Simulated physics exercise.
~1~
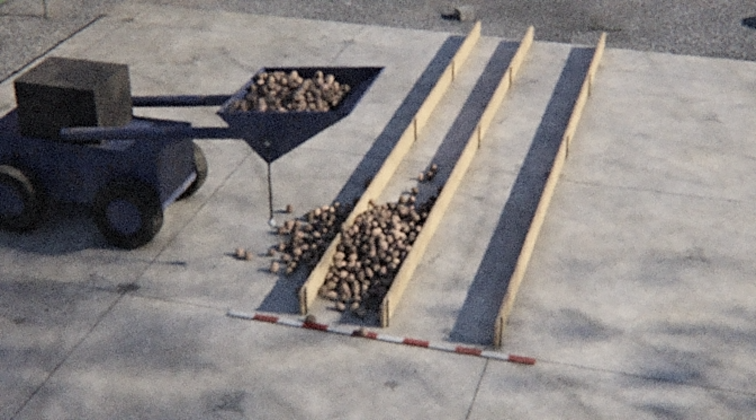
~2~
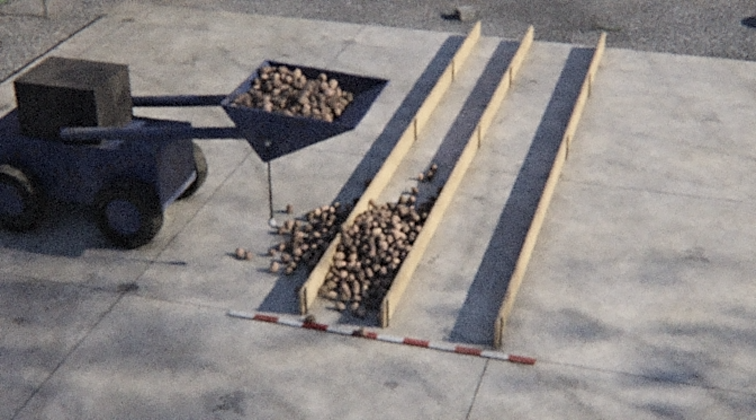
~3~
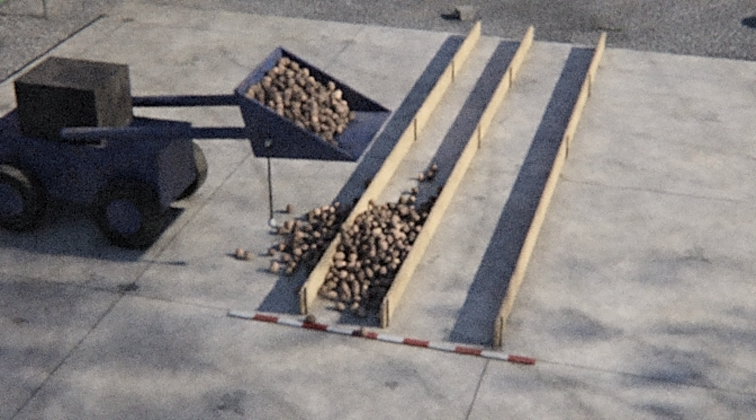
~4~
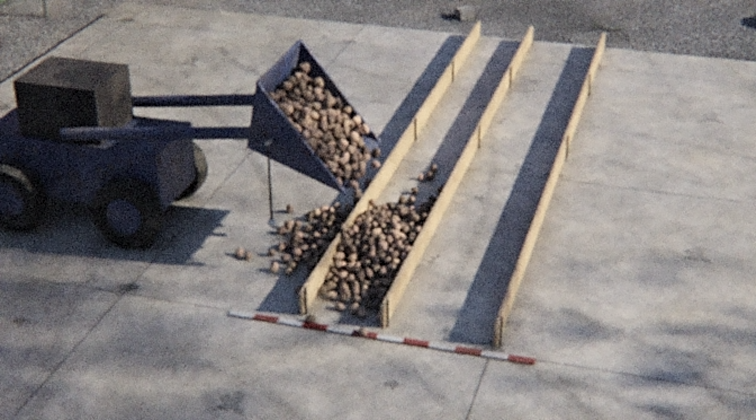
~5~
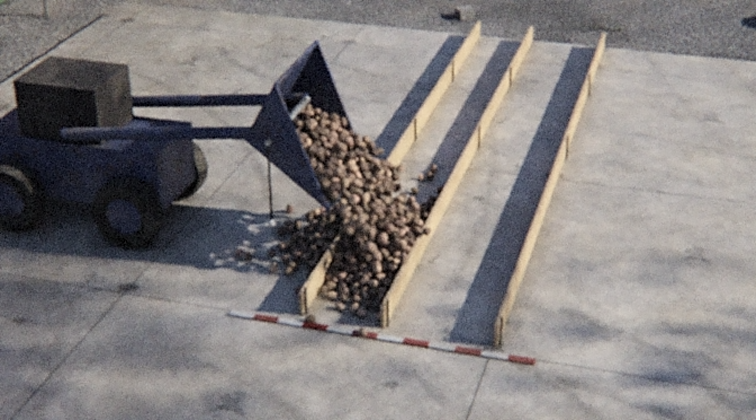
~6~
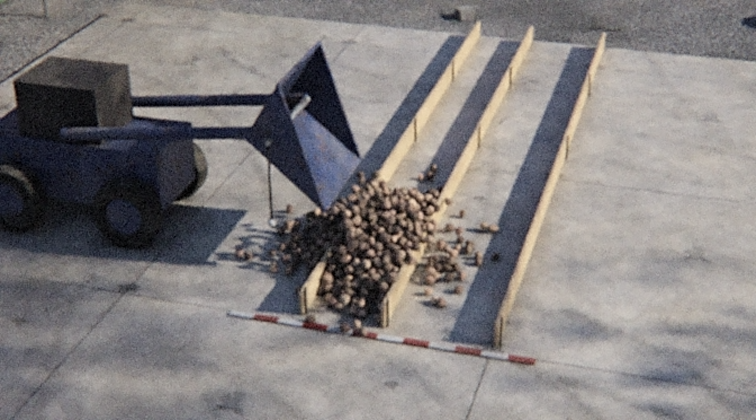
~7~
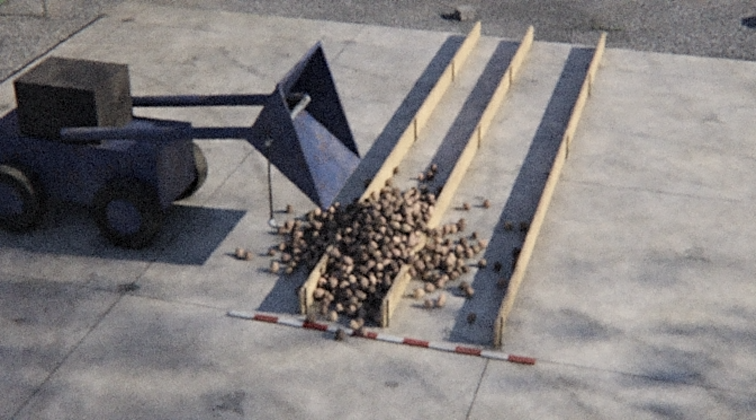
A dark blue loader tips its bucket, spilling stones over wooden boards onto an existing pile.
